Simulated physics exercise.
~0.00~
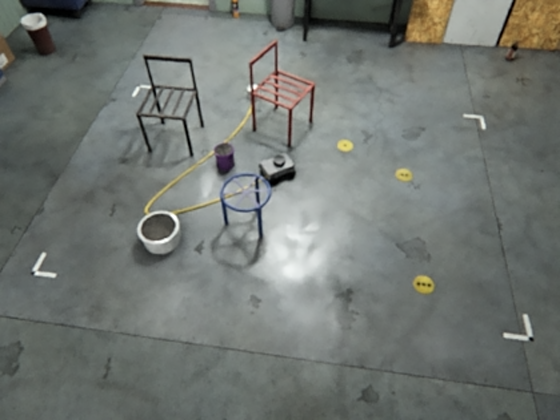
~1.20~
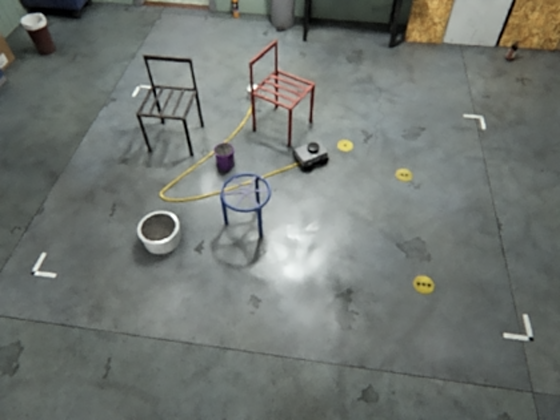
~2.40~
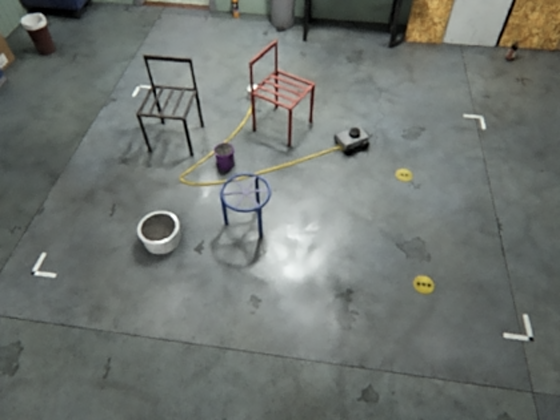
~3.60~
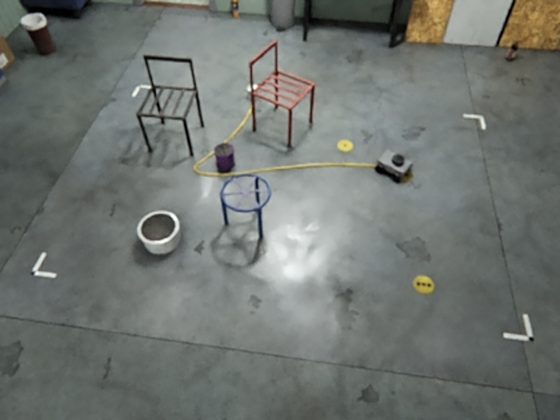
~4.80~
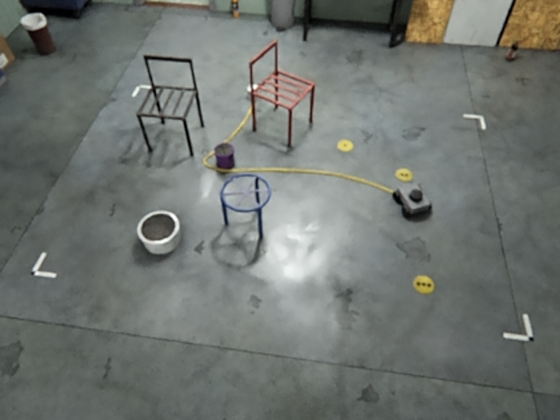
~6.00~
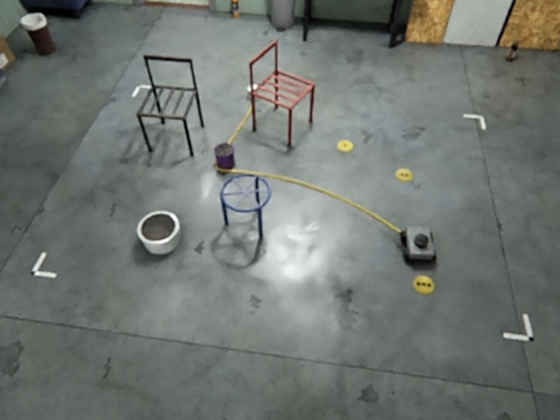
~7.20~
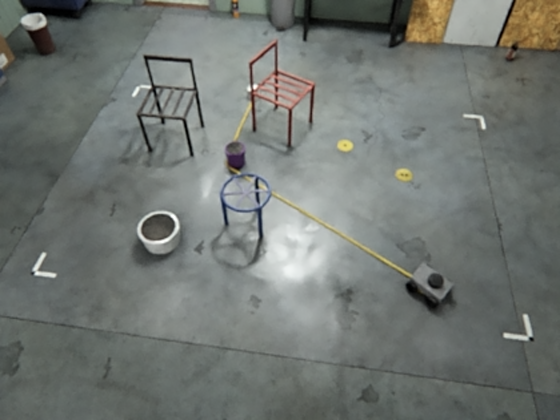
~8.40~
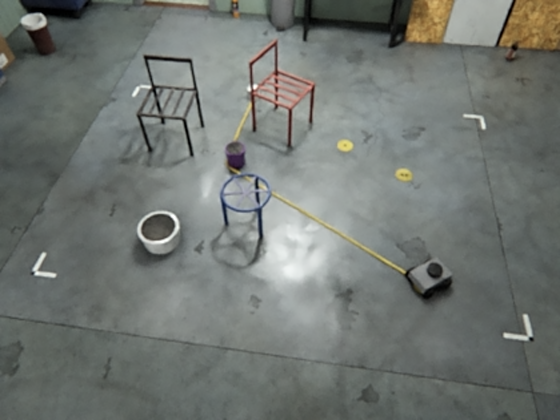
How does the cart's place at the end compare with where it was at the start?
It starts near the purple pot and the blue stool, and it ends well to the lower right, out on the open floor over the third yellow mark.
